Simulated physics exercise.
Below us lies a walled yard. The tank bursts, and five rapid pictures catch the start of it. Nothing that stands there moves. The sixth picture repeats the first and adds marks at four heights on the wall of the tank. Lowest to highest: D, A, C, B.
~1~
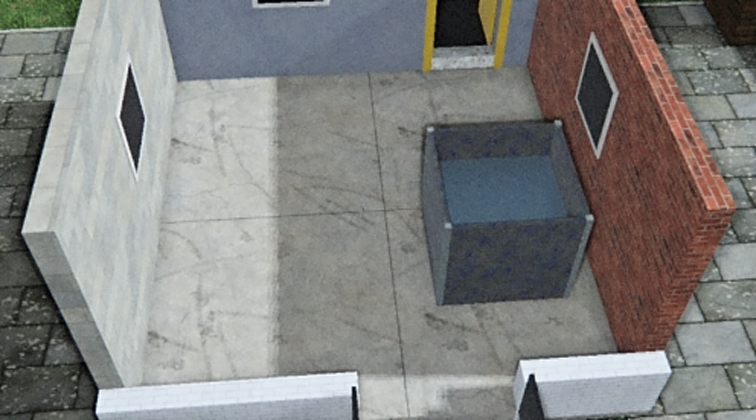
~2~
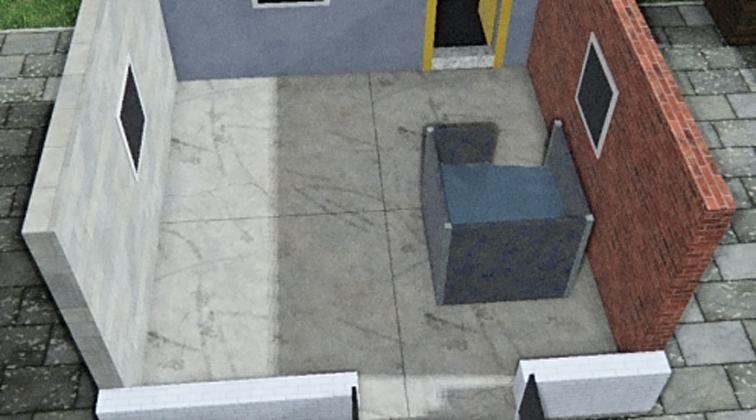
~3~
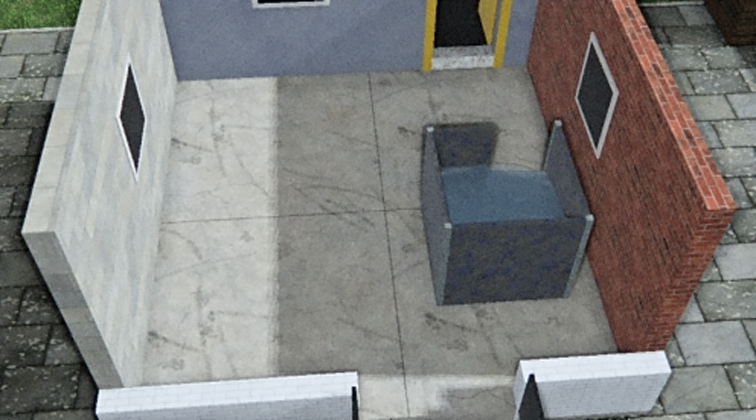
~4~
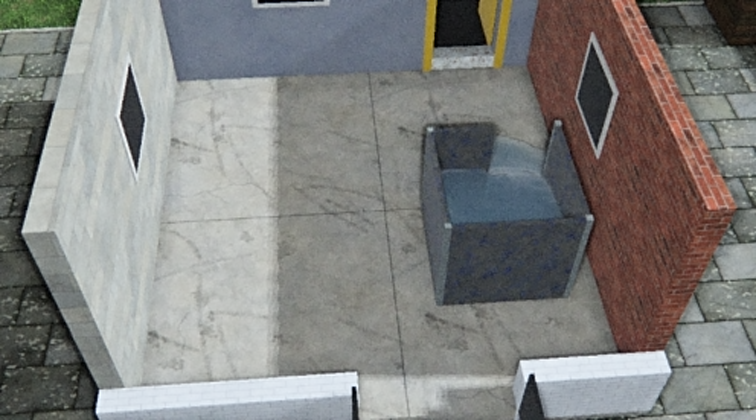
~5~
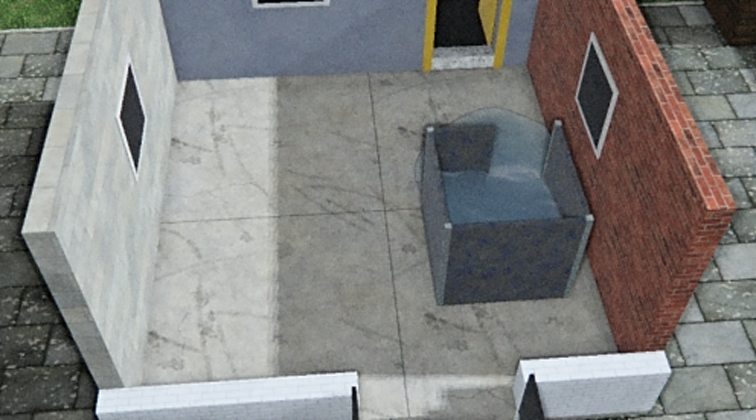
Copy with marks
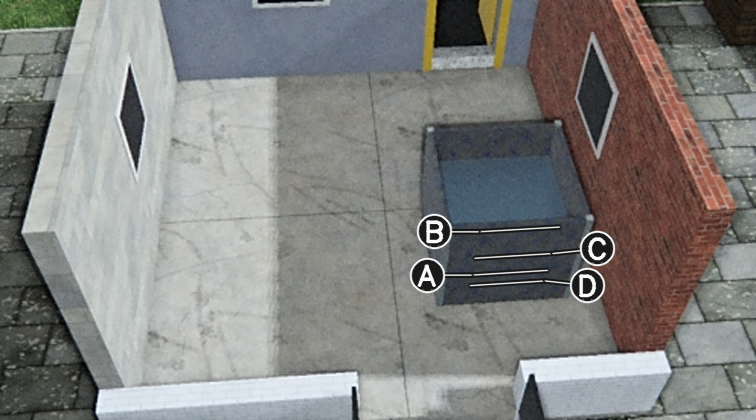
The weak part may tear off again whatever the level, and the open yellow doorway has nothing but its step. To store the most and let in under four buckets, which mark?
That is level A.
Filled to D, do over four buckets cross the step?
No.
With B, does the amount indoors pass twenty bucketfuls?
Yes, clearly.
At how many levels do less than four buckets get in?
Two of the four.
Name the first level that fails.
That is level C.
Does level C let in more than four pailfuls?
Yes, that goes wrong.
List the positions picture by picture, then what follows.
Water in the tank at rest, its middle at (501, 199); foot of the yellow doorway at (462, 68); open gate at (439, 364), in the first picture.
Water covers 1 % of the ground, its front hidden from here, in the second picture.
Water covers 3 % of the ground, its front hidden from here, in the third picture.
Water covers 6 % of the ground, its front hidden from here, in the fourth picture.
Water covers 11 % of the ground, its front hidden from here, in the fifth picture.
On the marked copy, A at (509, 272); B at (519, 229); C at (513, 255); D at (507, 283); from the bottom up D, A, C, B.
If A is chosen, a bucket or two gets in.
If B is chosen, dozens of bucketfuls pour in.
If C is chosen, about 12 bucketfuls get in.
If D is chosen, nothing gets over.
